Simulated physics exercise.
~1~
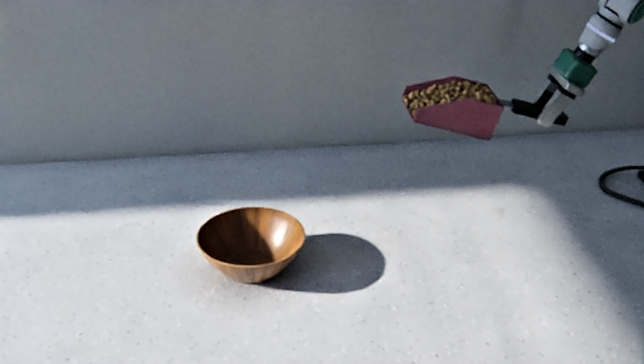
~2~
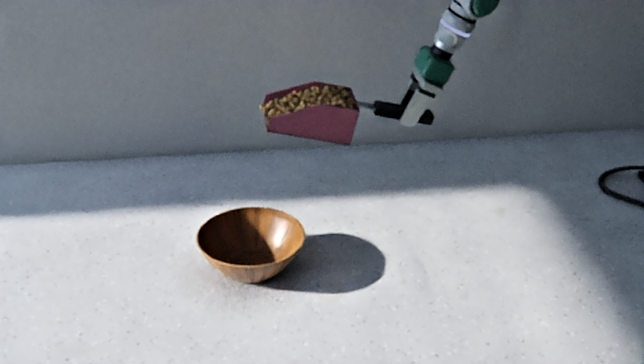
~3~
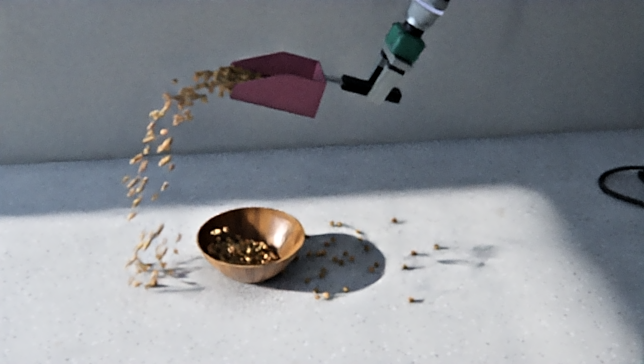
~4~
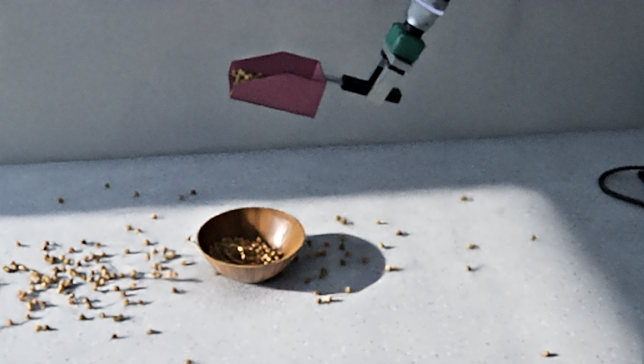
A scoop on a robot arm moves left and tips chickpeas into and around a bowl.
